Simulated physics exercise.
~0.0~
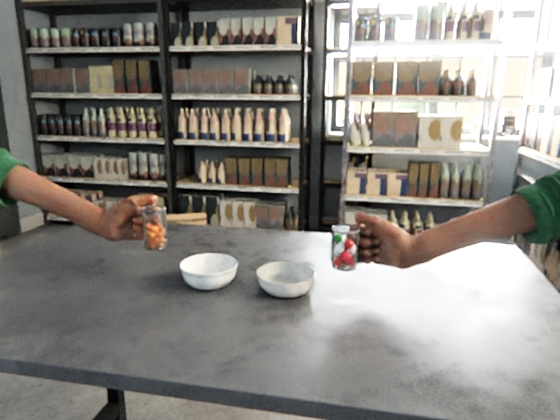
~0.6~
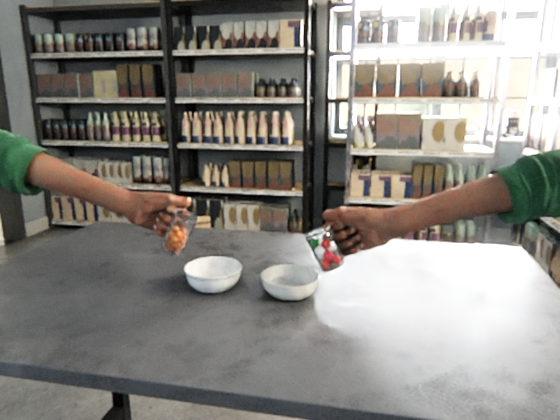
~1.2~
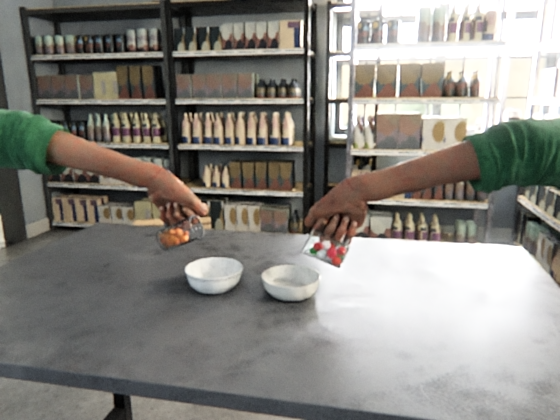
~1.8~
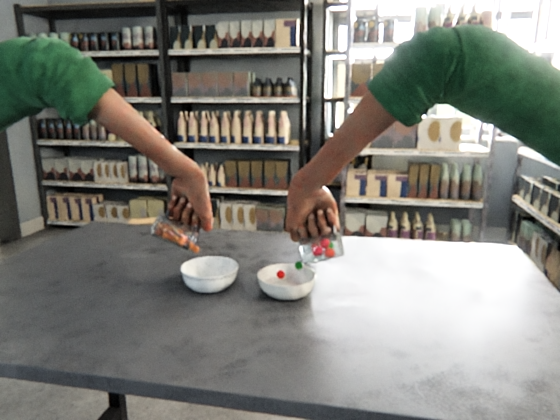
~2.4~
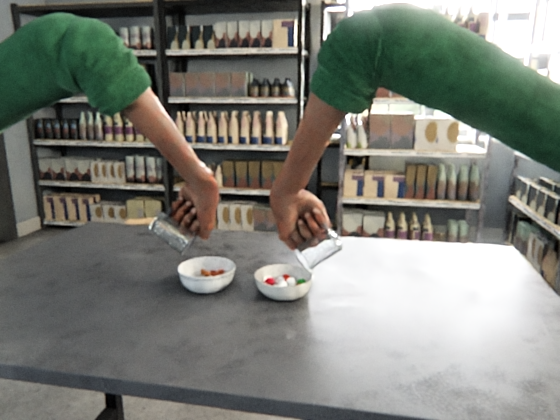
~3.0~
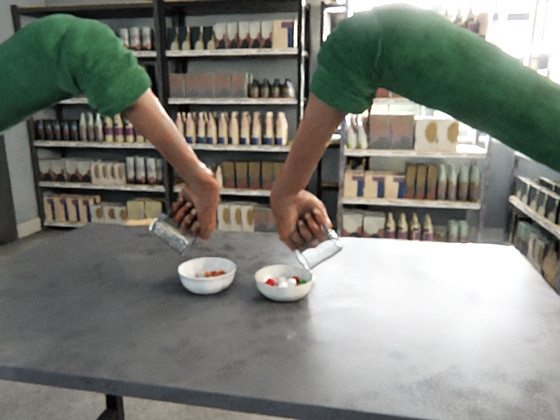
At a gray table, two hands tip small colorful pieces from clear cups into white bowls.
